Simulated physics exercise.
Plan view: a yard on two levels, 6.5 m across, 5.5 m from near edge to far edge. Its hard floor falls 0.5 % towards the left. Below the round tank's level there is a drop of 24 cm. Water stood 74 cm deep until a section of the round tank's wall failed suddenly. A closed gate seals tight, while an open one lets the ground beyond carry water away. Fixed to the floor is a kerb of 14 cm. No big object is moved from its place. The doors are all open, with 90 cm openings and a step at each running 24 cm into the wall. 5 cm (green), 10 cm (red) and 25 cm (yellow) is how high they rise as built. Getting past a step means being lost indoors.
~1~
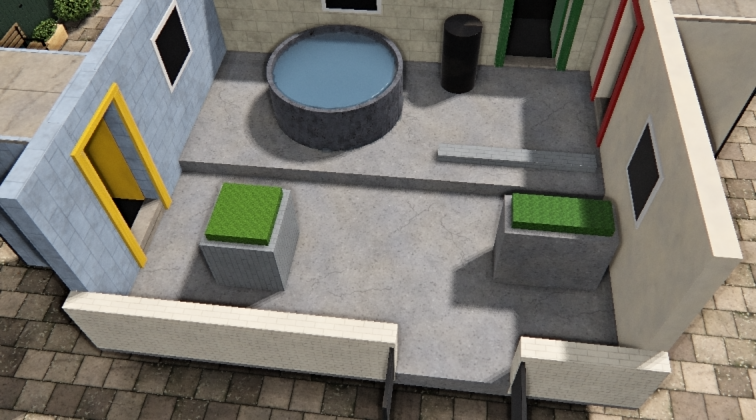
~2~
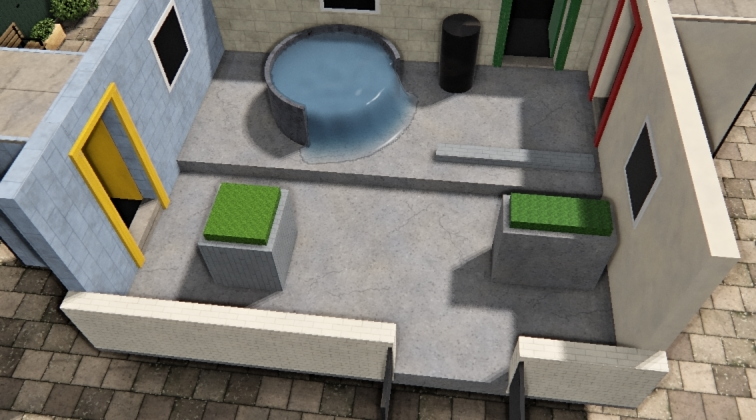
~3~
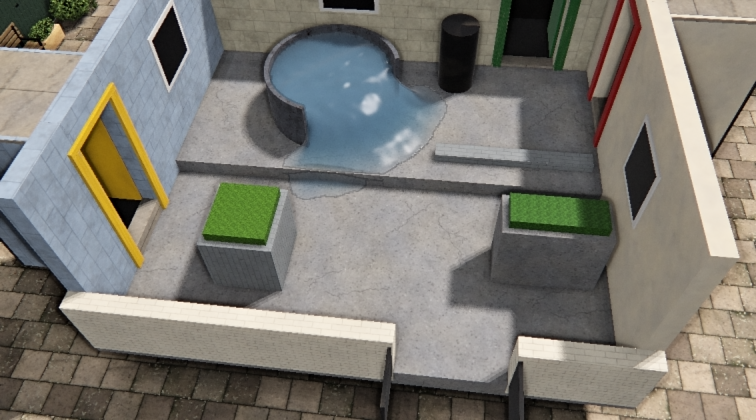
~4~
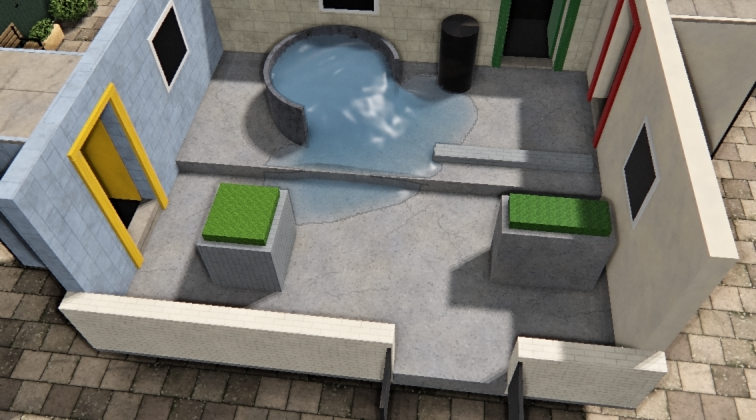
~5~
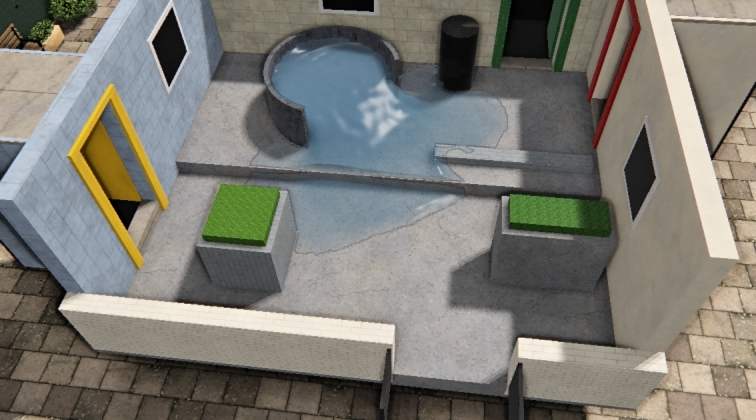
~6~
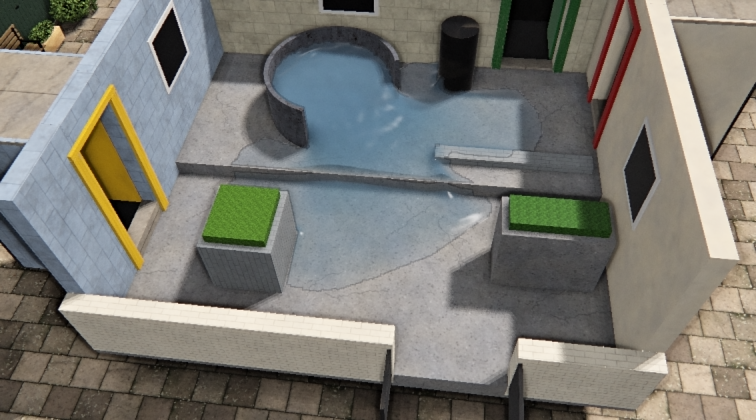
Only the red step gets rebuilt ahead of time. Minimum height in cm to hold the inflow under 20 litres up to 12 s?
Roughly 20 cm.
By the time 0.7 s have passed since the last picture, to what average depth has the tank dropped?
Average depth: Approx. 30 cm.
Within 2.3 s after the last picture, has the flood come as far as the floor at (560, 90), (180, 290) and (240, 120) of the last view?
Taking the spots one by one: Swamped, swamped, untouched.
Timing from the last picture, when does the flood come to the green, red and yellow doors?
Green door 0.9 seconds, red door 0.3 seconds, yellow door 0.6 seconds.
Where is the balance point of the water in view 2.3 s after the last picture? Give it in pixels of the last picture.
About (431, 199).
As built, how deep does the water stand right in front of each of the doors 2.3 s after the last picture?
Depths, in cm - green: 9, red: 17, yellow: 4.
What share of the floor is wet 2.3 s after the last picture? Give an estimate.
Approximately 75 % of it.
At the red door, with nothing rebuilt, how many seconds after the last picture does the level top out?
About 1.0 seconds.
Then, 0.7 s after the last picture water covers 60 % of the floor, deepest (35 cm) near (597, 151); 12 cm at the red door, 3 litres in over its 10 cm step.
Then, 2.3 s after the last picture water covers 75 % of the floor, deepest (24 cm) near (620, 379); 17 cm at the red door, 97 litres in over its 10 cm step.
Then, 11.3 s after the last picture water covers 85 % of the floor, deepest (12 cm) near (114, 327); 3 cm at the red door, 119 litres in over its 10 cm step.
At the red door as built, the water peaked near 22 cm, 1.1 s after the last picture.
Run again over the same 12 s with other heights there, 44 litres in over 16 cm, 12 litres over 22 cm. The limit of 20 litres is kept from about 20 cm up.
